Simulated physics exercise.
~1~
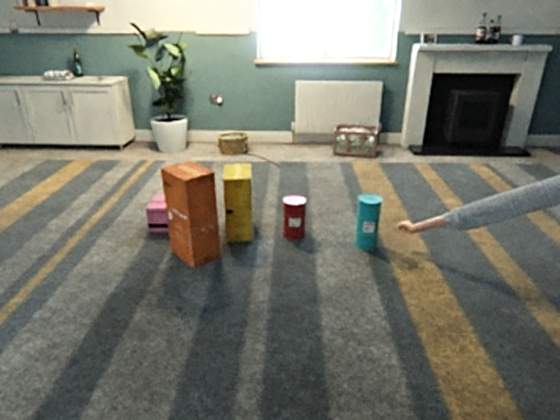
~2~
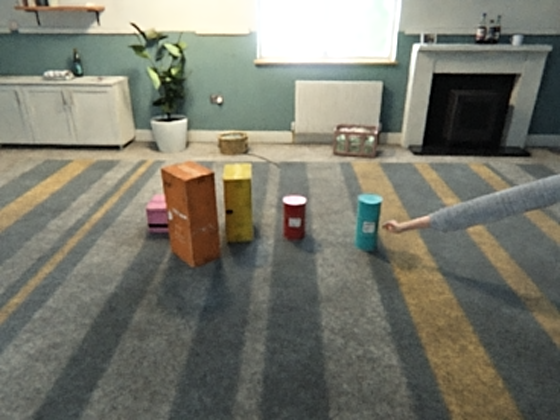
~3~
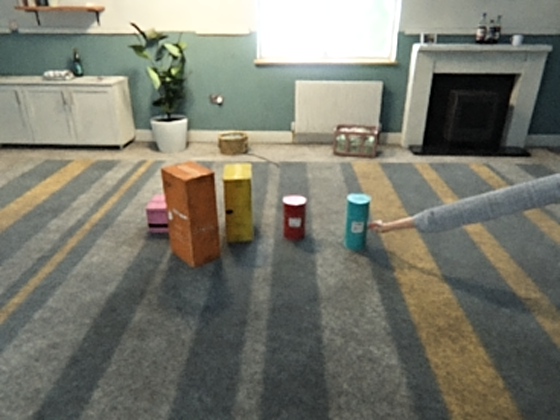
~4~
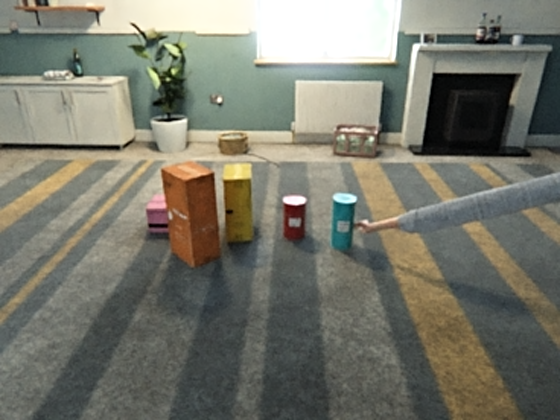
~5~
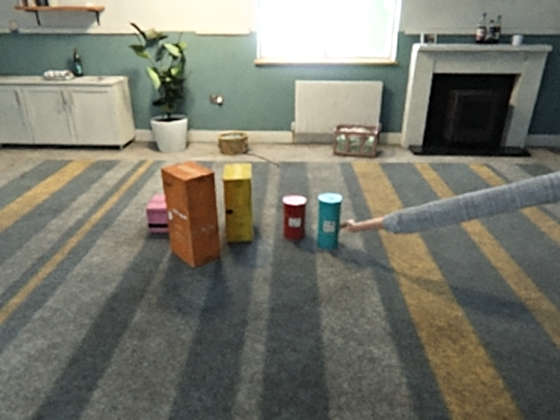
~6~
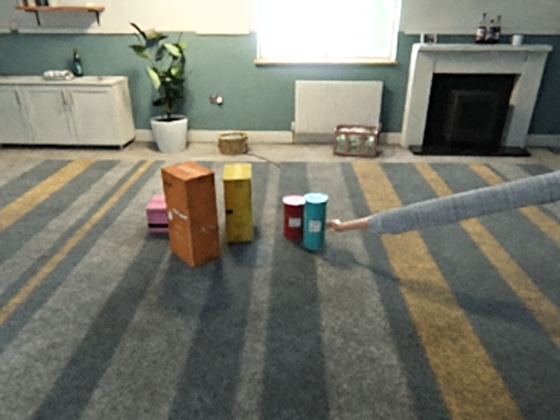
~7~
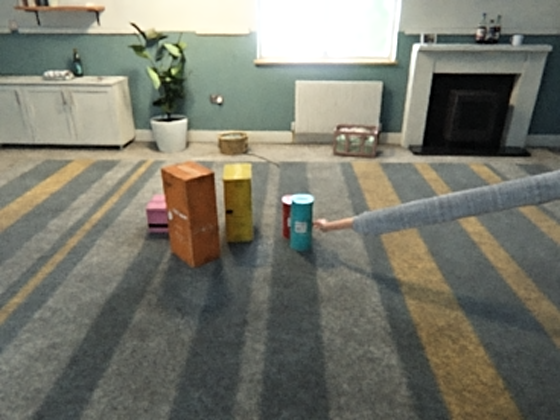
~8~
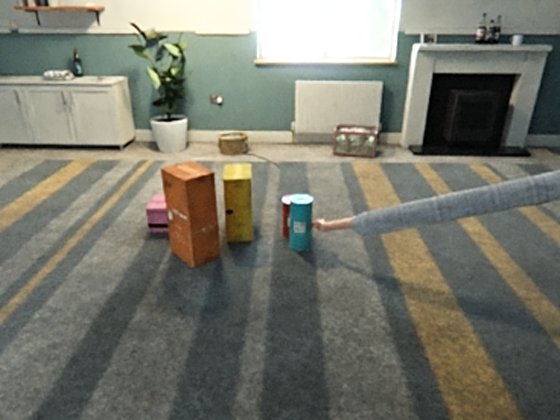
The clip opens on a striped carpet in a room with a fireplace, where a pink box, an orange box, a yellow box, a red canister and a turquoise canister stand apart from an arm reaching in from the right. The hand moves left until it meets the turquoise canister. It then pushes the canister steadily left across the carpet, and the canister stays upright as it slides. The turquoise canister passes in front of the red one, gradually hiding most of it. Finally it stops there, still standing, with the hand beside it and the other objects unmoved.
